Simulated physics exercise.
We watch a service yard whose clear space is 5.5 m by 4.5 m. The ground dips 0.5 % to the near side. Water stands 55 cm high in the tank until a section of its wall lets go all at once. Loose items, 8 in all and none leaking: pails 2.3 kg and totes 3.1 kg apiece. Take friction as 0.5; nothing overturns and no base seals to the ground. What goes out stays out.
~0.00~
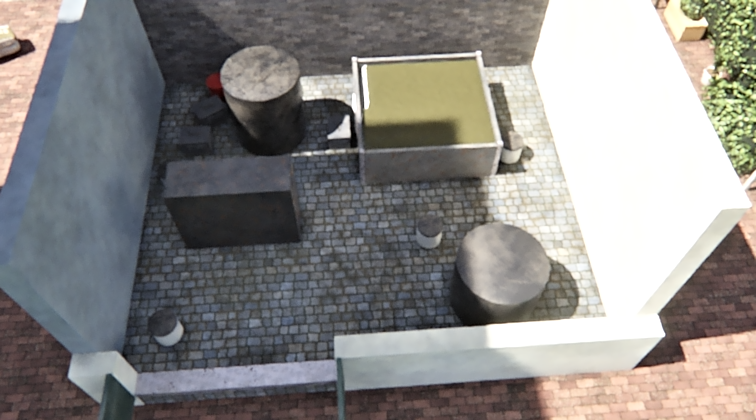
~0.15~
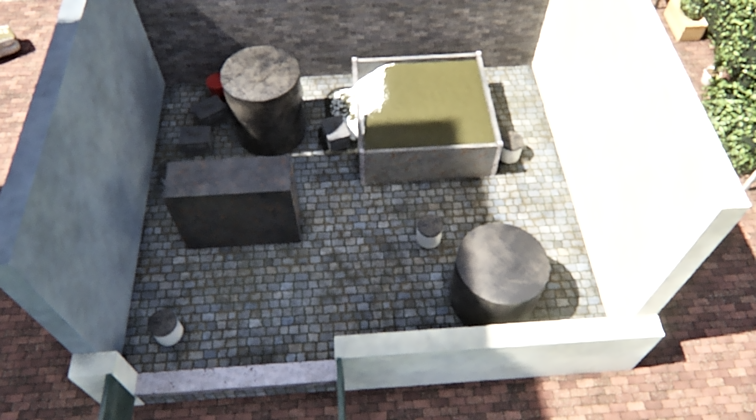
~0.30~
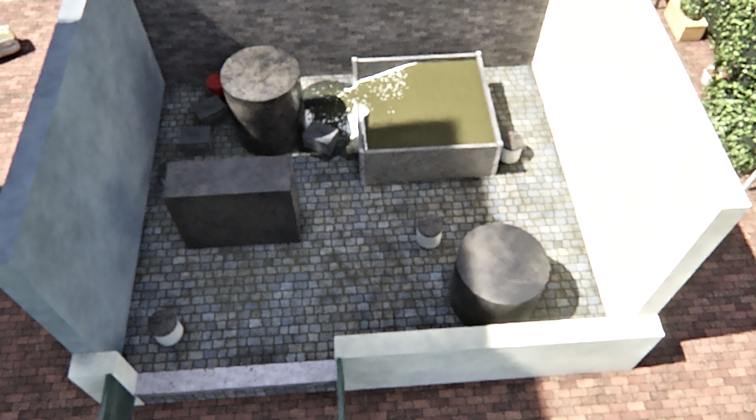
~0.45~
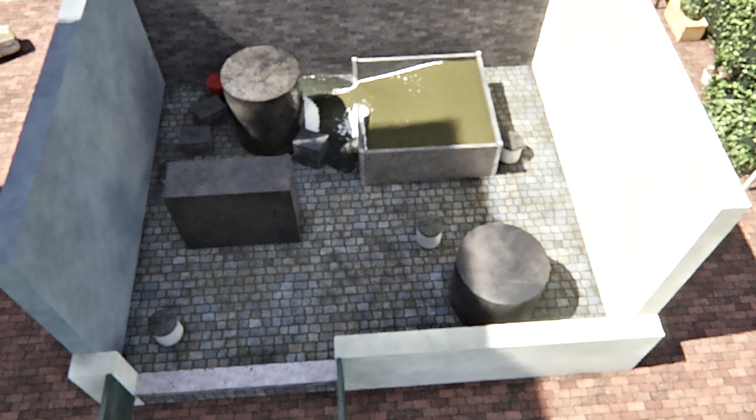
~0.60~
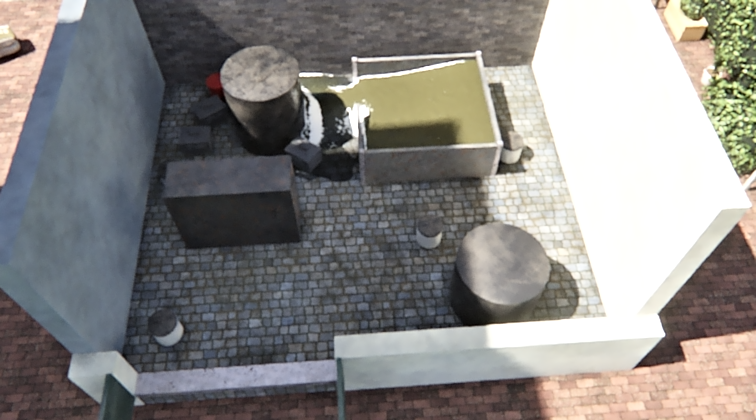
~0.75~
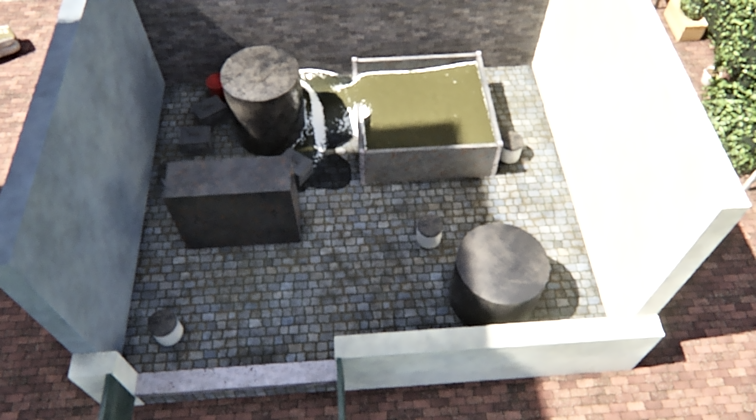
Walled cobbled yard, water spilling over the left side of a raised tank and spreading, pushing a grey box toward the viewer.
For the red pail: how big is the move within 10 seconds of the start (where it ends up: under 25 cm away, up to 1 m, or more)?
The red pail gets carried off.
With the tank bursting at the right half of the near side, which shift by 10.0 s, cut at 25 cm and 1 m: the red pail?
In that case the red pail is nudged along.
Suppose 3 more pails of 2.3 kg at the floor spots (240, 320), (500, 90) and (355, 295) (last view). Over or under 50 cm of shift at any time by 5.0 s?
In turn: Short of it, under, more.
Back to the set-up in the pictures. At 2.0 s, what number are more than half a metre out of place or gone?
2 of them.
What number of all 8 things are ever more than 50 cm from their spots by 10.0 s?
8 of them.
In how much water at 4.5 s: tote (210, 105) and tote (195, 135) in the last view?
About 7 and 8 cm.
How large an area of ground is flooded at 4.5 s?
Roughly 18 m2.
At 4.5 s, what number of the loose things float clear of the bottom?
At that moment 3.
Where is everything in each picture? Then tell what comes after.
The red pail at (217, 81), on the bottom; 2.7 m2 under water; 0 of 8 have shifted, in the first frame.
The red pail at (217, 81), on the bottom; water covers 3.1 m2; 0 of 8 have shifted, in the second frame.
The red pail at (217, 81) rests on the ground; 3.7 m2 under water; 1 of 8 have shifted, in the third frame.
The red pail at (217, 81), on the bottom; water covers 4.1 m2; 1 of 8 have shifted, in the fourth frame.
The red pail at (217, 81), on the bottom; 4.4 m2 under water; 1 of 8 have shifted, in the fifth frame.
The red pail at (217, 81) rests on the ground; 4.7 m2 under water; 1 of 8 have shifted, in the sixth frame.
After 2.0 s the red pail is near (167, 150), 1.4 m from its start, afloat; 0 of 8 are out; 1 afloat.
After 4.5 s the red pail has gone out; 3 of 8 are out; 3 afloat.
After 7.0 s the red pail has gone out; 3 of 8 are out; 3 afloat.
After 10.0 s the red pail has gone out; 4 of 8 are out; 4 afloat.
